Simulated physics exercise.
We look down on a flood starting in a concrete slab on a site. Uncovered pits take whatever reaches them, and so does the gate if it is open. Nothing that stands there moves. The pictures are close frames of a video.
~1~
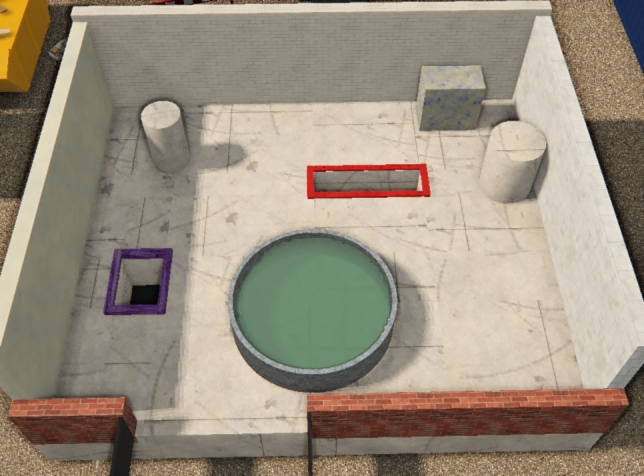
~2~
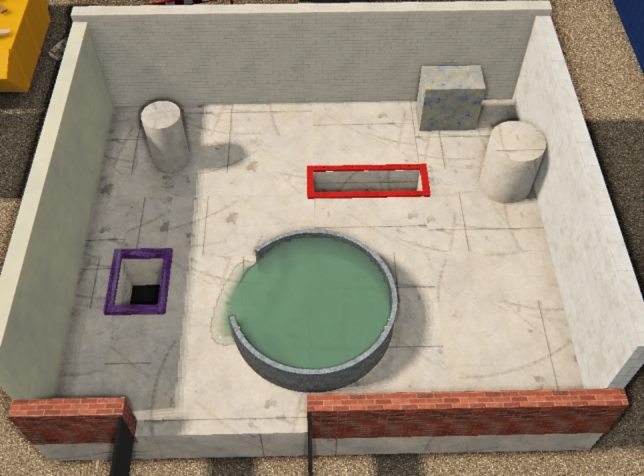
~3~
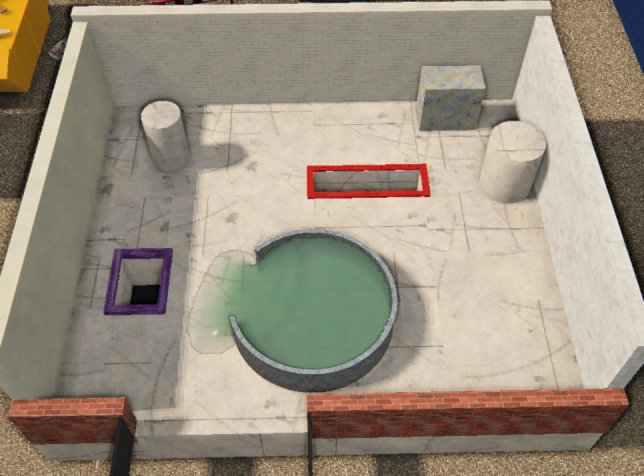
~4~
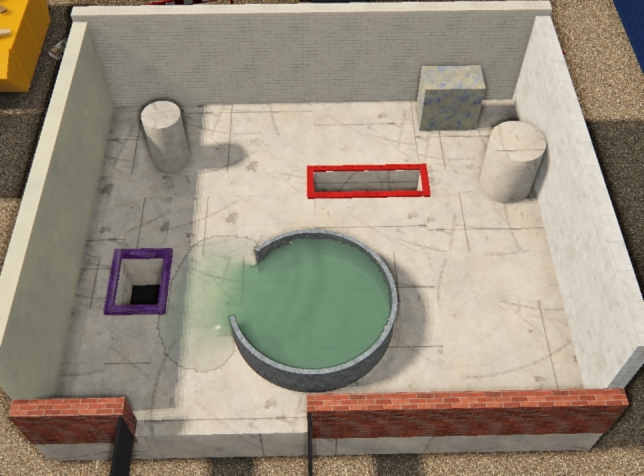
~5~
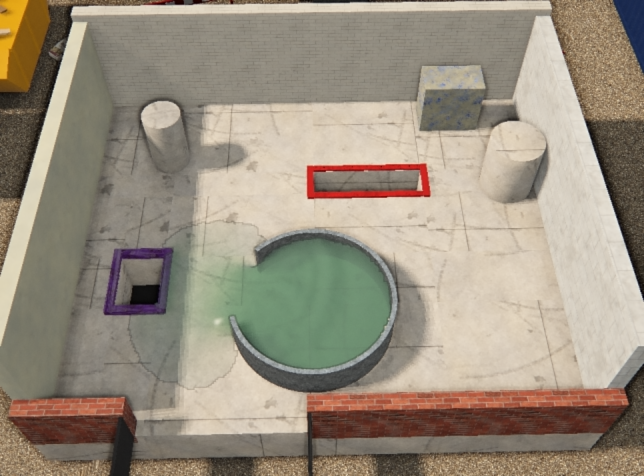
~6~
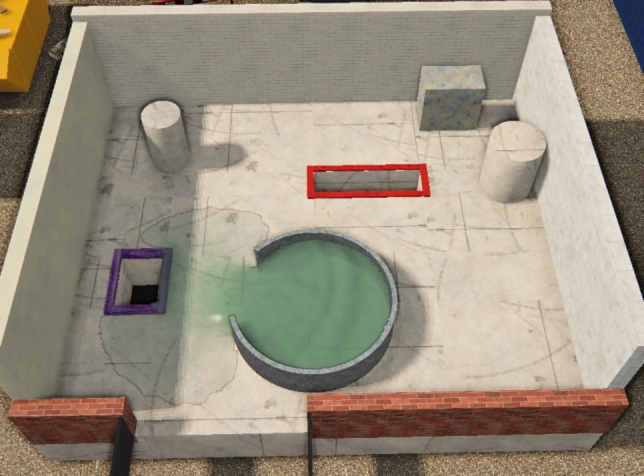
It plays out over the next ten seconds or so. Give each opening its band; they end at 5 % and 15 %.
One by one: The gate takes between 5 and 15 %; the purple pit takes over 15 %; the red pit takes under 5 %.
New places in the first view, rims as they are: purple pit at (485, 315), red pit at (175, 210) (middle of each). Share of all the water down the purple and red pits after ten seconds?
In per cent: Purple 0, red 25.
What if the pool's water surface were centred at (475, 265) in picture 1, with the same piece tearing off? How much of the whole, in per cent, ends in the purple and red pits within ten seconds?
Roughly, in per cent: Purple 4, red 6.
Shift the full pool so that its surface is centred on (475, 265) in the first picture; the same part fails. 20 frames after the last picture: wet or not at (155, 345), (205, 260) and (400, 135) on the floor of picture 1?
In that order: Flooded, awash, dry.
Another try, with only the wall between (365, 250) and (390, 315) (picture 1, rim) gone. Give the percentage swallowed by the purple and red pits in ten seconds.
Per cent: Purple 0, red 6.
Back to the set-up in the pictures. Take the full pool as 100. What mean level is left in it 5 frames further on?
About 72 per cent.
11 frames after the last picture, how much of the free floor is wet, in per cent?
About 25 per cent.
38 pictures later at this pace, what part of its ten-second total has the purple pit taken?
Close to 95 %.
A moment on, water covers 20 % of the floor; the gate 0 %, the purple pit 5 %, the red pit 0 %.
Next, water covers 25 % of the floor; the gate 0 %, the purple pit 10 %, the red pit 0 %.
Then, water covers 35 % of the floor; the gate 0 %, the purple pit 15 %, the red pit 0 %.
Later, water covers 55 % of the floor; the gate 3 %, the purple pit 18 %, the red pit 0 %.
In the end, water covers 65 % of the floor; the gate 8 %, the purple pit 19 %, the red pit 0 %.
